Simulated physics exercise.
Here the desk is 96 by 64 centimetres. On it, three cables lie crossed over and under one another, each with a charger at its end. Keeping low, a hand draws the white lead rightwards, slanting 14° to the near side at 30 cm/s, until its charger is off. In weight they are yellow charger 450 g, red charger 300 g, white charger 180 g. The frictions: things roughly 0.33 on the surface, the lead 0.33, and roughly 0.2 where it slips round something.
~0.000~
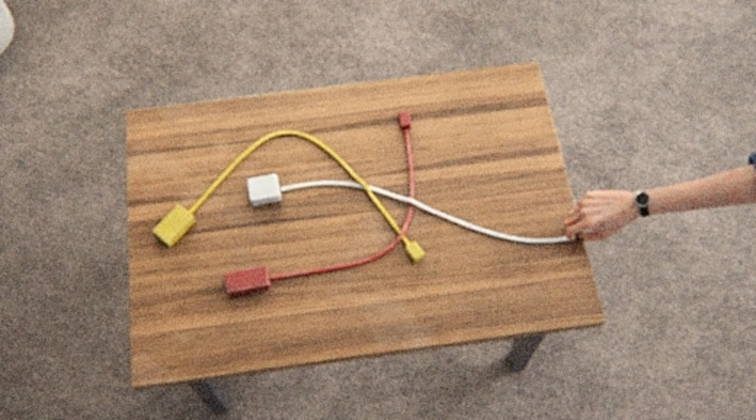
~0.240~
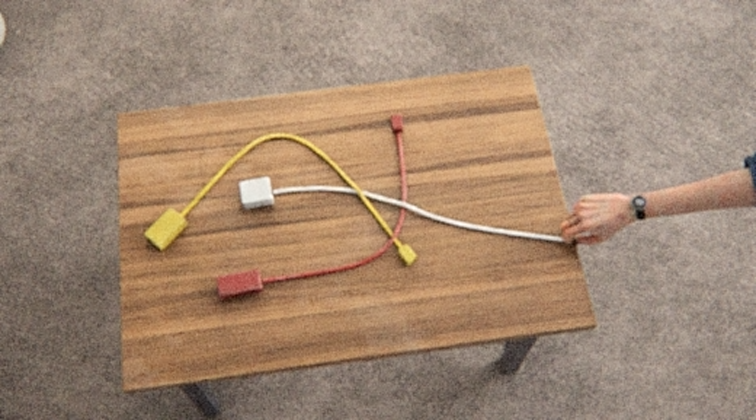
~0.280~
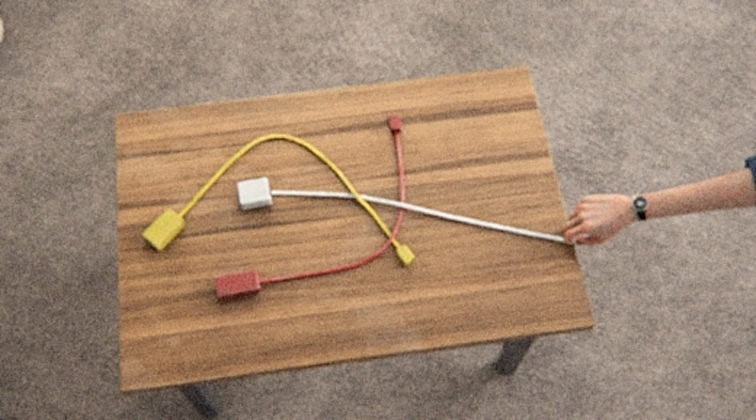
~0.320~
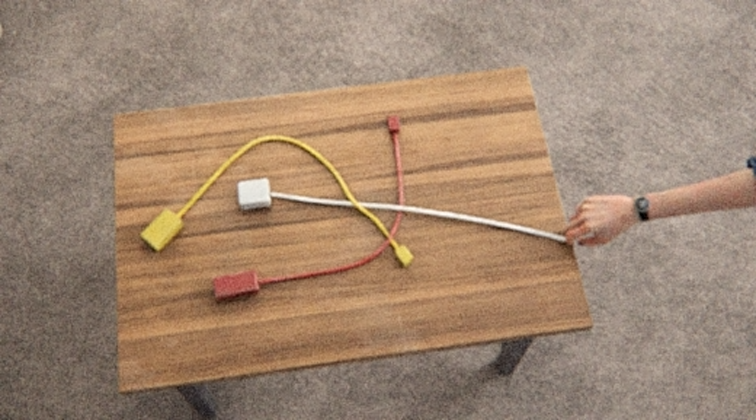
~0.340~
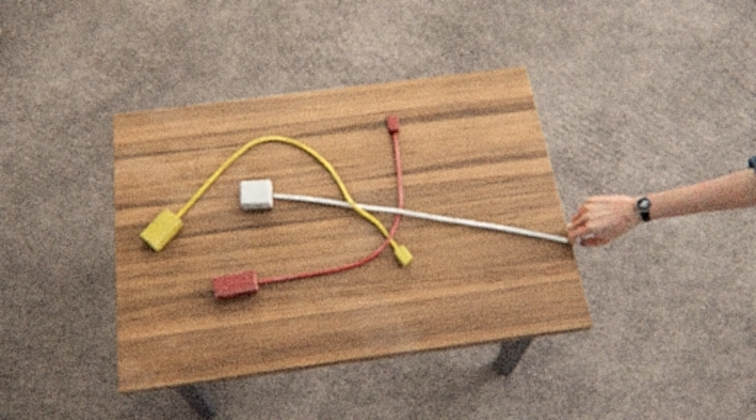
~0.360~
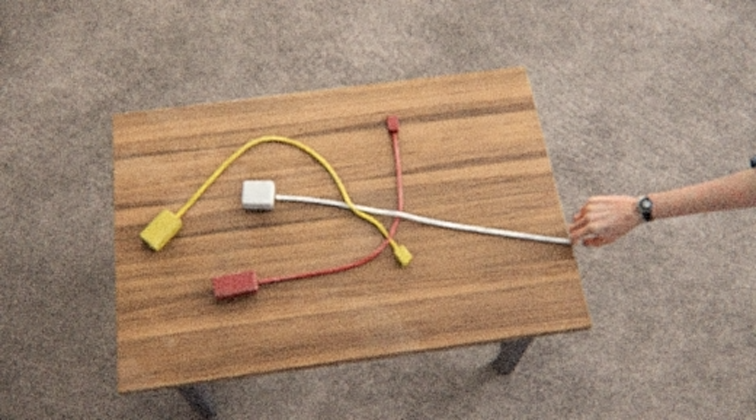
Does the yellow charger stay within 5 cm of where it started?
My bet is it makes a trip.
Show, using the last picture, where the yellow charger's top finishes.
In the last view, the top sits at about (392, 234).
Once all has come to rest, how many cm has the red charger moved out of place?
Red charger: Around 40 centimetres.
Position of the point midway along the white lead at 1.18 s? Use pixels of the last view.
Midpoint of length, last view: Approx. (536, 233).
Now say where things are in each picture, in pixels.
Yellow charger (173, 223); crossings (363, 186) yellow over white, (401, 234) red over yellow, (410, 201) white over red; white lead runs through (485, 232) (429, 210) (375, 190) (317, 184); grip (575, 237), in the first picture.
White lead runs through (423, 213) (310, 189); grip (571, 241), in the second picture.
White lead runs through (424, 211) (308, 194); grip (572, 241), in the third picture.
White lead runs through (426, 212) (308, 200); grip (575, 242), in the fourth picture.
White charger (256, 192); white lead runs through (427, 217) (310, 199); grip (576, 242), in the fifth picture.
Yellow charger (160, 228); white lead runs through (488, 231) (429, 221) (370, 211) (312, 200); grip (578, 242), in the sixth picture.
After 1.2 s, the white lead's tail end at (387, 213); white charger 26 cm off its start.
After 2.0 s, the white lead's tail end at (495, 244); yellow charger 9 cm off its start, white charger 49 cm off its start, red plug 17 cm off its start.
After 2.8 s, the white lead has left the top; yellow charger 32 cm off its start at (312, 233), white charger 76 cm off its start at (600, 259), yellow plug 37 cm off its start at (583, 269).
After 3.6 s, the white lead has left the top; yellow charger 49 cm off its start, white charger over the edge, red plug over the edge.
After 4.1 s, the white lead has left the top; yellow charger 49 cm off its start at (392, 234), white charger over the edge, red plug over the edge, yellow plug over the edge.
